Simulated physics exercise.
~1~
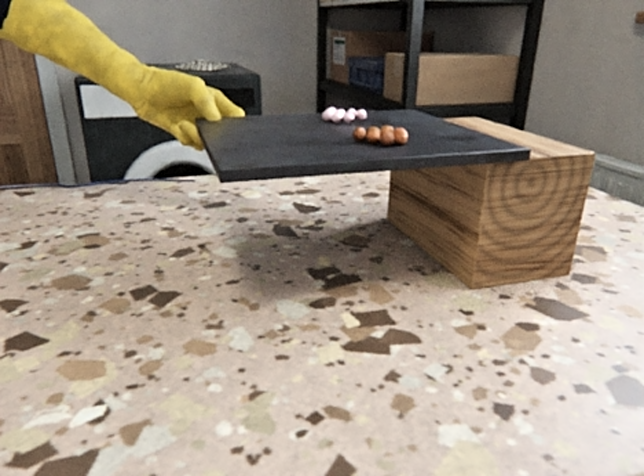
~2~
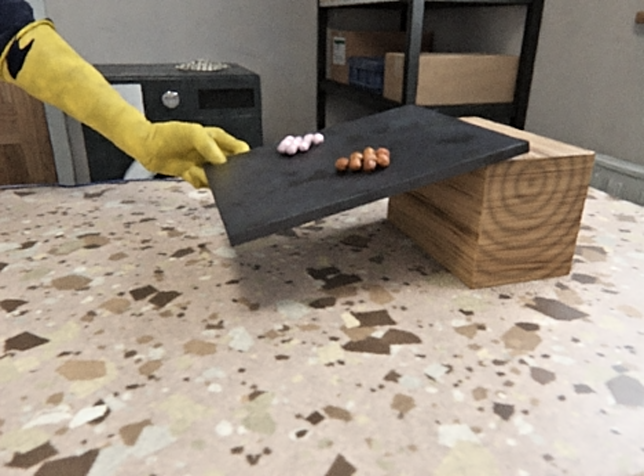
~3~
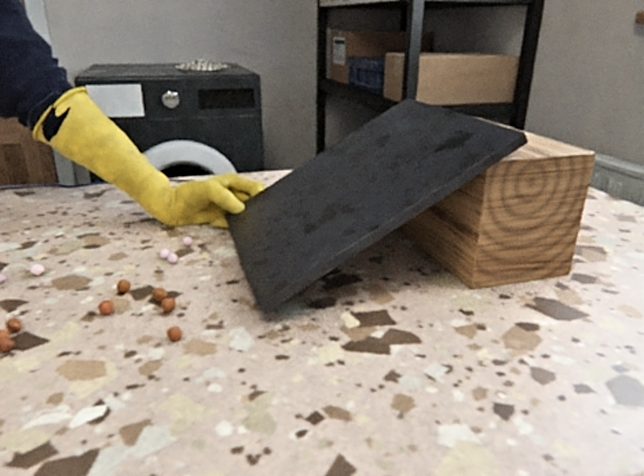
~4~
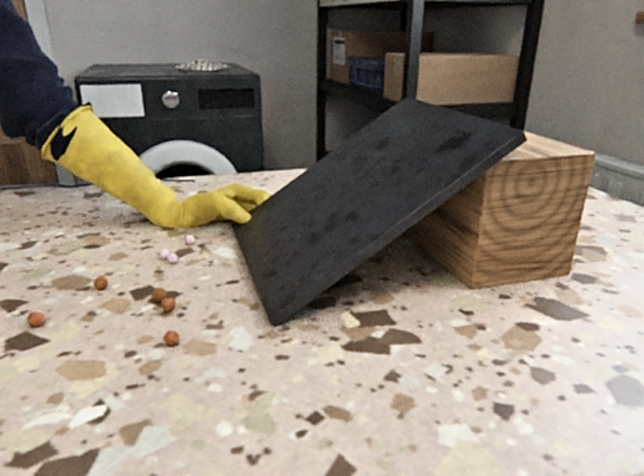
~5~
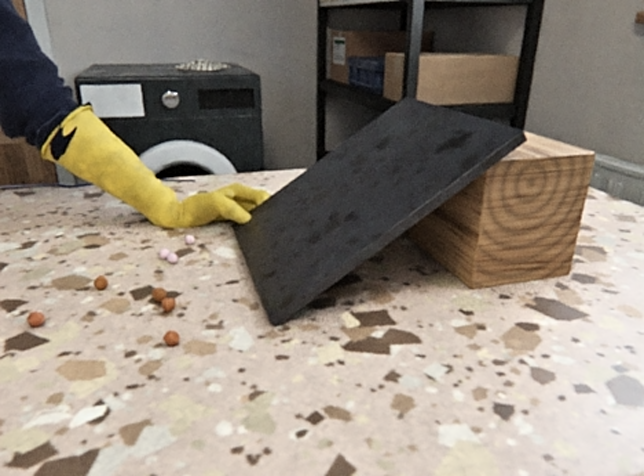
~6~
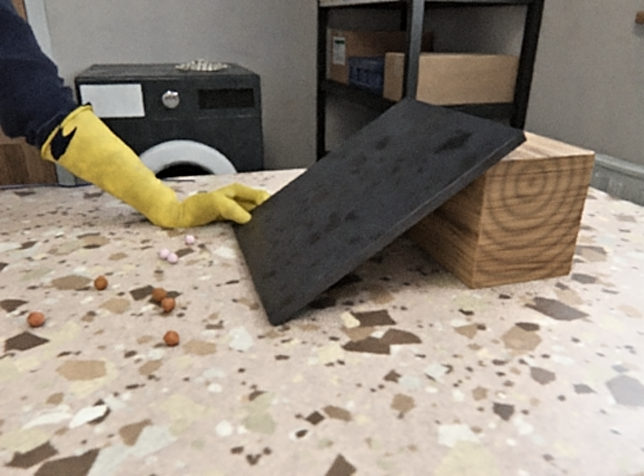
A yellow-gloved hand holds up the left end of a dark board whose right end rests on a wooden block, seen from a fixed view across a pale speckled tabletop. On the board sit two small heaps of round pieces, pink ones farther back and orange-brown ones nearer, with a dark cabinet and shelving behind. The hand lowers its end, and both heaps slide left down the slope. They spill off and scatter across the tabletop as the board steepens. Finally the board rests as a ramp, the hand still at its lower end, with a few pink pieces beside the glove and brown ones spread to the left.
